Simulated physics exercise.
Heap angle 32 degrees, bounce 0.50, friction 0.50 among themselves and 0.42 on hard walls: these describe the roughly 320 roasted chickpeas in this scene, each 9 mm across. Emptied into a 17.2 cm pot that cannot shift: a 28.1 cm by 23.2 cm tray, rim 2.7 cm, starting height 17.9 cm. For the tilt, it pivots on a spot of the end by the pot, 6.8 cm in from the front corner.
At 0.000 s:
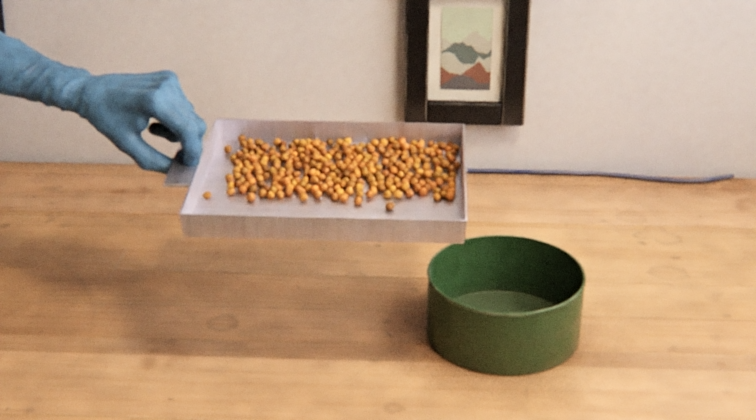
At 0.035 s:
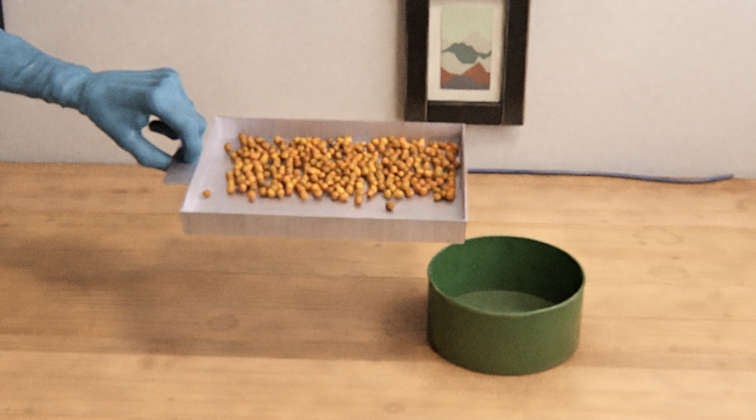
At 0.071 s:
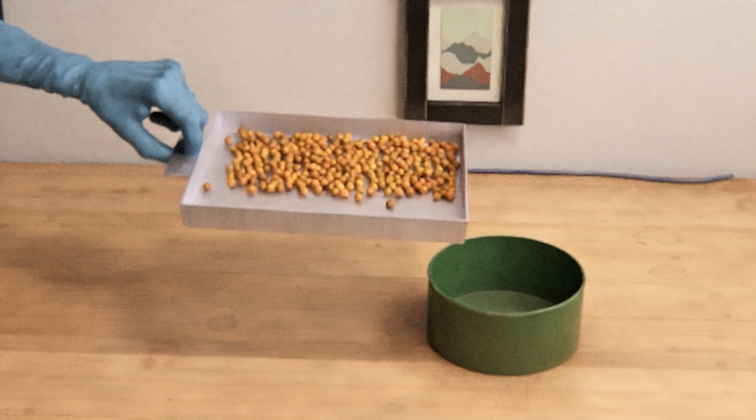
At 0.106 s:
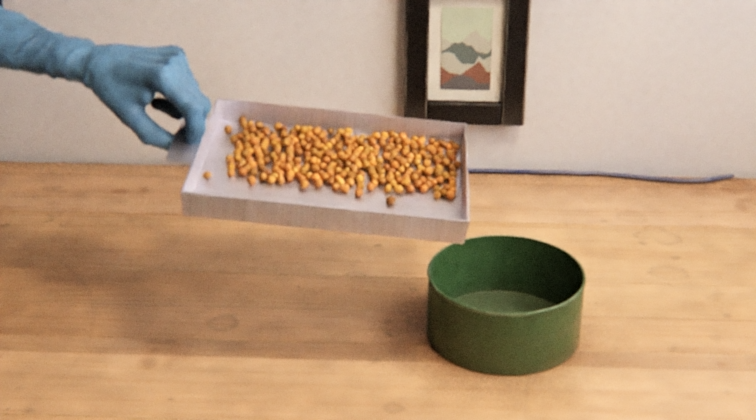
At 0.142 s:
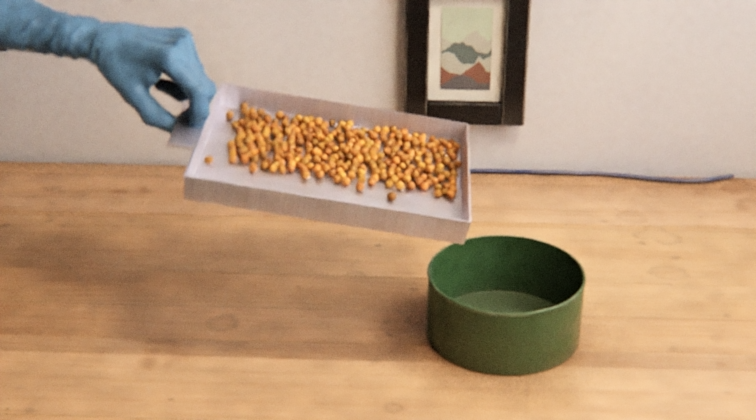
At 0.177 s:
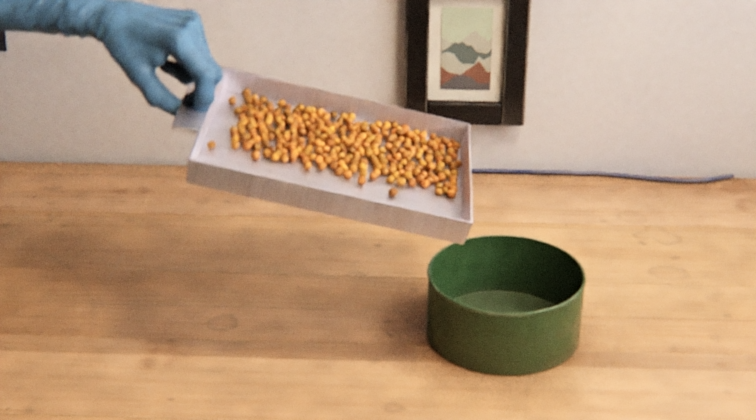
Shallow tray of small orange-brown pieces tilting down to the right beside a green pot as a blue-gloved hand raises its left end.
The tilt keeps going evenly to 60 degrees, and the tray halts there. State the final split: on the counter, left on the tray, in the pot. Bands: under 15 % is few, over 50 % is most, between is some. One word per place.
Counter: Few, left on the tray: Most, pot: Few.
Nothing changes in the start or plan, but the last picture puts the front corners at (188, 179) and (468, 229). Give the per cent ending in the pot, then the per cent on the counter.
In the pot: 0 per cent; on the counter: 20 per cent.
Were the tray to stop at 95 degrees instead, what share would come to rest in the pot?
I'd say close to 70 percent.
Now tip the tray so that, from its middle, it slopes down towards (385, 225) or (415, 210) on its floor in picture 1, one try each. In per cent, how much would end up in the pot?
About 0 per cent on the first try and 0 per cent on the second.
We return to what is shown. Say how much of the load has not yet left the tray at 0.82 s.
Around 95 percent.
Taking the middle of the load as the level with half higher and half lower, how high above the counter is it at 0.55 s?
The halfway mark sits at about 24 cm.
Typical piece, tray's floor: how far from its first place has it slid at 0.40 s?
Displacement on the tray: About 2 cm.
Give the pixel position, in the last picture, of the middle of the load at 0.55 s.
(425, 119), roughly.
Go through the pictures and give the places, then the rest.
The first picture shows tray tilt 0 degrees, front corners at (183, 213) and (464, 219); middle of the pieces at (340, 169); pot at (506, 272).
The second picture shows tray tilt 1 degrees, front corners at (183, 210) and (464, 219); middle of the pieces at (341, 168).
The third picture shows tray tilt 2 degrees, front corners at (183, 203) and (465, 220); middle of the pieces at (341, 164).
The fourth picture shows tray tilt 5 degrees, front corners at (185, 191) and (466, 220), lowest corner right front; middle of the pieces at (341, 159).
The fifth picture shows tray tilt 9 degrees, front corners at (187, 175) and (468, 220), lowest corner right front; middle of the pieces at (343, 151).
The sixth picture shows tray tilt 13 degrees, front corners at (192, 159) and (470, 221), lowest corner right front; middle of the pieces at (344, 144); pot at (506, 272). Its pace works out near 110 degrees a second.
Then, at 0.40 s, tilt 37 degrees; the tray holds 100 %, the pot 0 %.
Then, at 0.55 s, tilt 53 degrees; the tray holds 100 %, the pot 0 %.
After 0.82 s, tilt 60 degrees; the tray holds 95 %, the pot 0 %.
In the end, at 1.6 s, counter 5 %, tray 95 %, pot 5 %.
